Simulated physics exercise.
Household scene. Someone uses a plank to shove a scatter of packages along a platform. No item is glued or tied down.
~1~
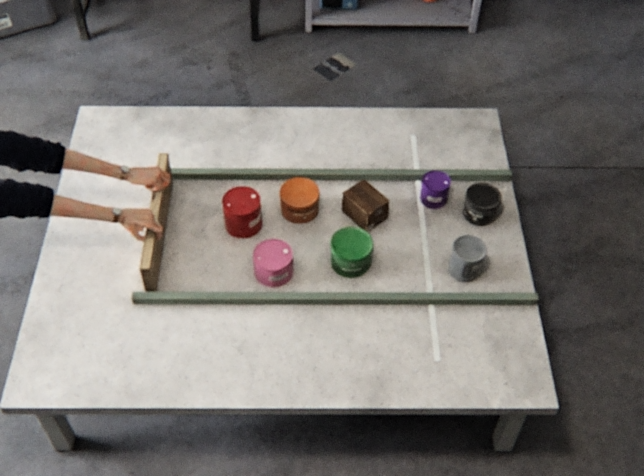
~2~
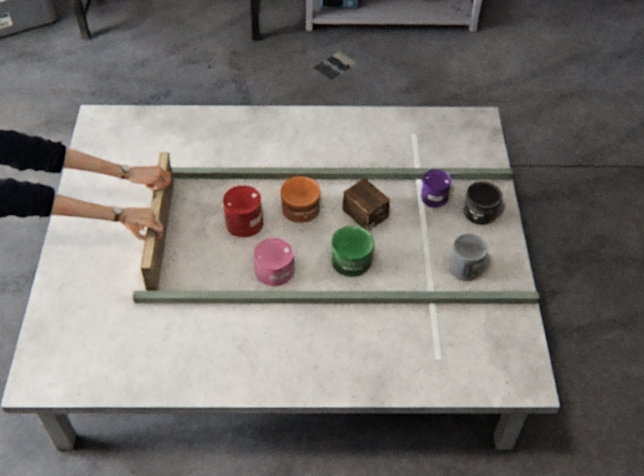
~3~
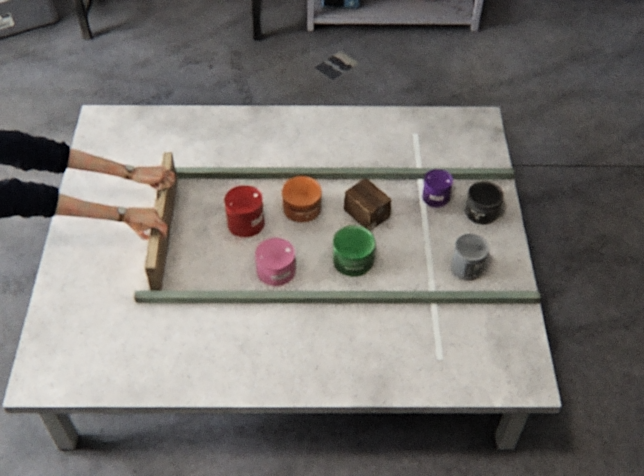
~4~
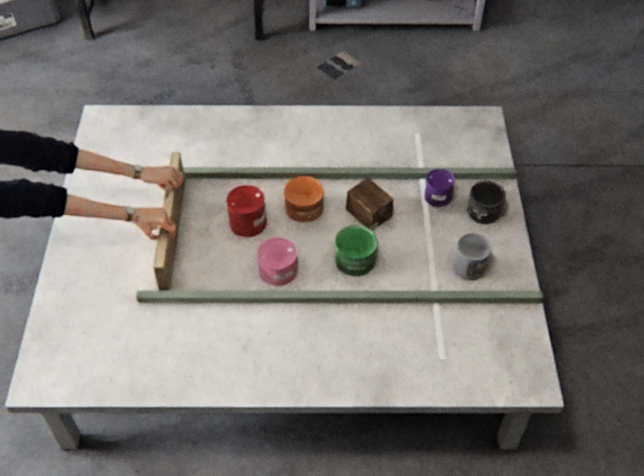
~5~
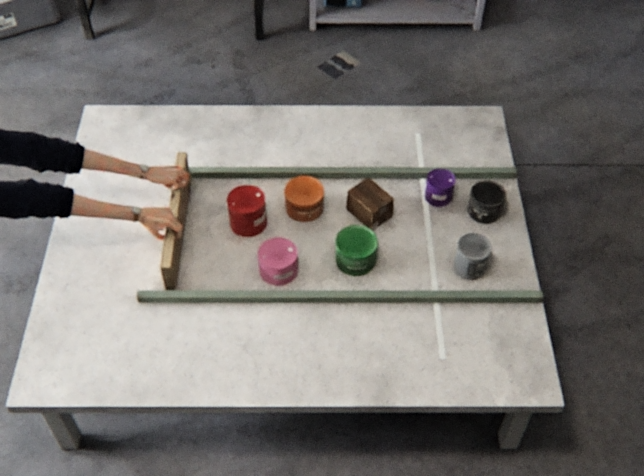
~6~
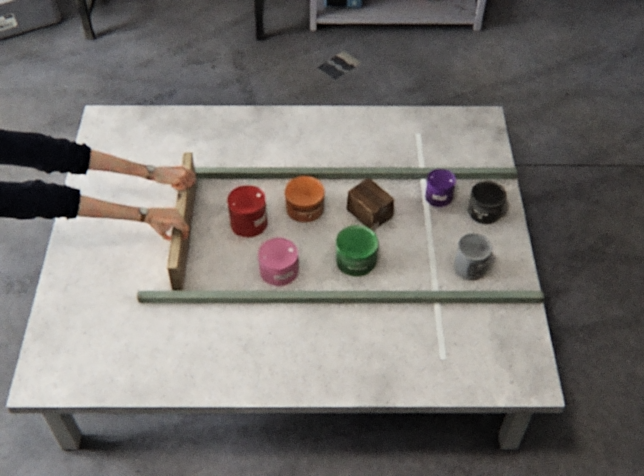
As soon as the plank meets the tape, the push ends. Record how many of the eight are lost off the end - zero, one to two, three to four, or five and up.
Lost off the end: Zero.
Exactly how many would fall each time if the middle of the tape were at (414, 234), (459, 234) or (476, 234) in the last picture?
0, 1, 1.
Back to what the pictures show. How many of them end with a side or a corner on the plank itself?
That makes 3.
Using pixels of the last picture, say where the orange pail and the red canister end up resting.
Okay, so first (446, 192), and next (449, 219).
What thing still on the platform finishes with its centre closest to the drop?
The black pail, that one.
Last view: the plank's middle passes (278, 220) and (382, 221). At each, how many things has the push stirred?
At the first spot 3, then 5.
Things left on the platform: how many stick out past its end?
The total would be 0.
Soon after, none off yet; black pail at rest near (487, 203); grey pail at rest near (473, 257); purple canister at rest near (440, 188).
In the end, the number that fall off is zero.
